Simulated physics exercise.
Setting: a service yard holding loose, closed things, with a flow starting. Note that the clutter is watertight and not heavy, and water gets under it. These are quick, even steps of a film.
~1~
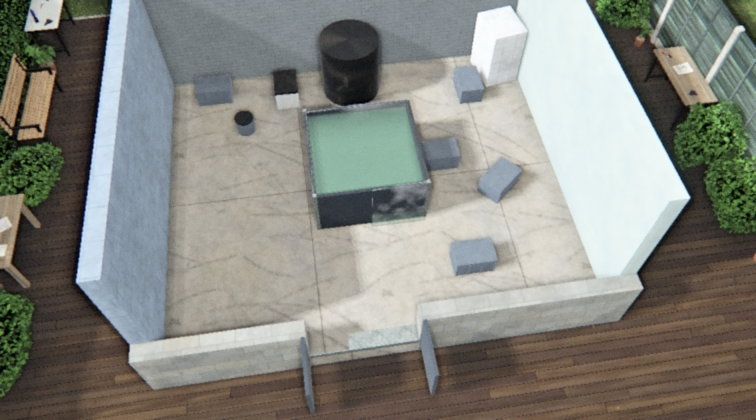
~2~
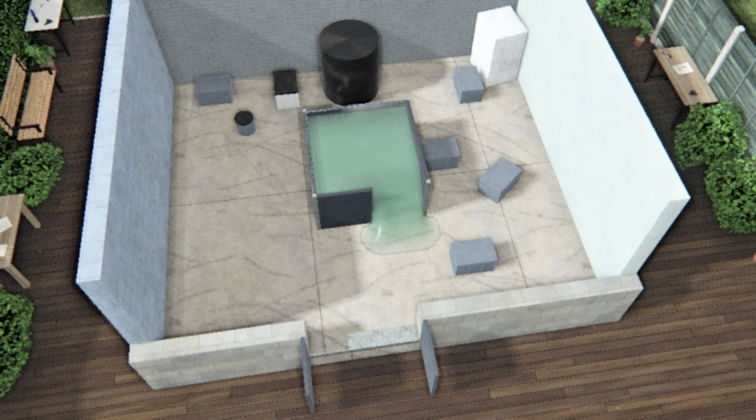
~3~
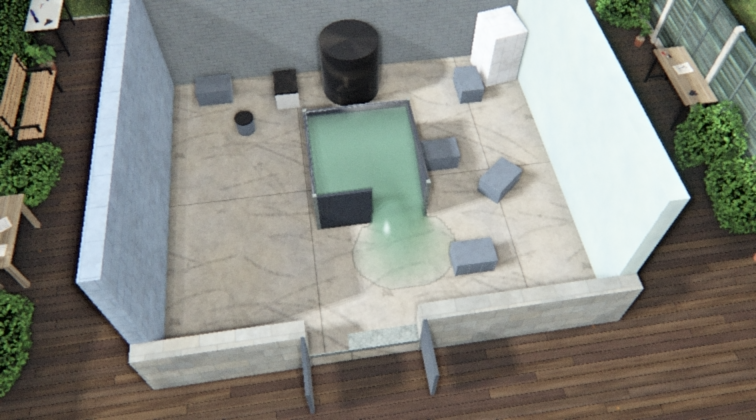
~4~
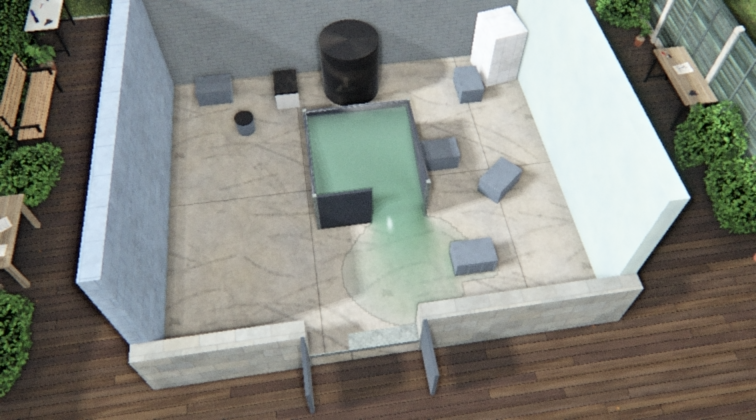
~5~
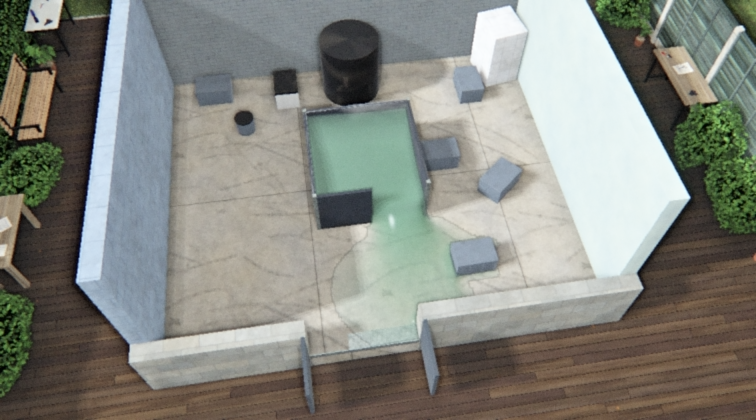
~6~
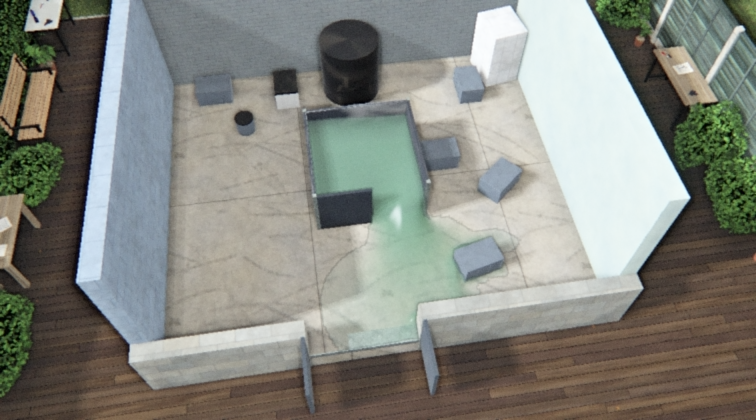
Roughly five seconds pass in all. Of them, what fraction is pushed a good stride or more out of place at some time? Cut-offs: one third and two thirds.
The portion moved well away stays in the lowest third.
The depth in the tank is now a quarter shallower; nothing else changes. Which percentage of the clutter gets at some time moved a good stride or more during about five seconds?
Something like 10 in a hundred of them.
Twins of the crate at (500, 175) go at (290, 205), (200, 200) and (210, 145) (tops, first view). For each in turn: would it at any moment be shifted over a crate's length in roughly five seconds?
Going by the order given: Stays in place, stays in place, stays in place.
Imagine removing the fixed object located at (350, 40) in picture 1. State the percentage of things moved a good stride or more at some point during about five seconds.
About 10 per cent.
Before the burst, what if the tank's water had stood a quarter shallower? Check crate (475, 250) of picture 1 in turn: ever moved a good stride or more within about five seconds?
My reading is that it travelled at least that.
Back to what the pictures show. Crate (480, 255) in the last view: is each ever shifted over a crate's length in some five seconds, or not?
Verdict on that one: Displaced that much.
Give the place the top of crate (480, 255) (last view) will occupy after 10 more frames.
About (570, 220).
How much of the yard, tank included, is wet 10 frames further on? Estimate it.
Reading: About 30 %.
A moment on, 1 of 7 are well off their spots; 0 afloat.
Next, 1 of 7 are well off their spots; 1 afloat.
Later, 1 of 7 are well off their spots; 0 afloat.
In the end, 1 of 7 are well off their spots, and 1 have been at some point; 1 afloat.
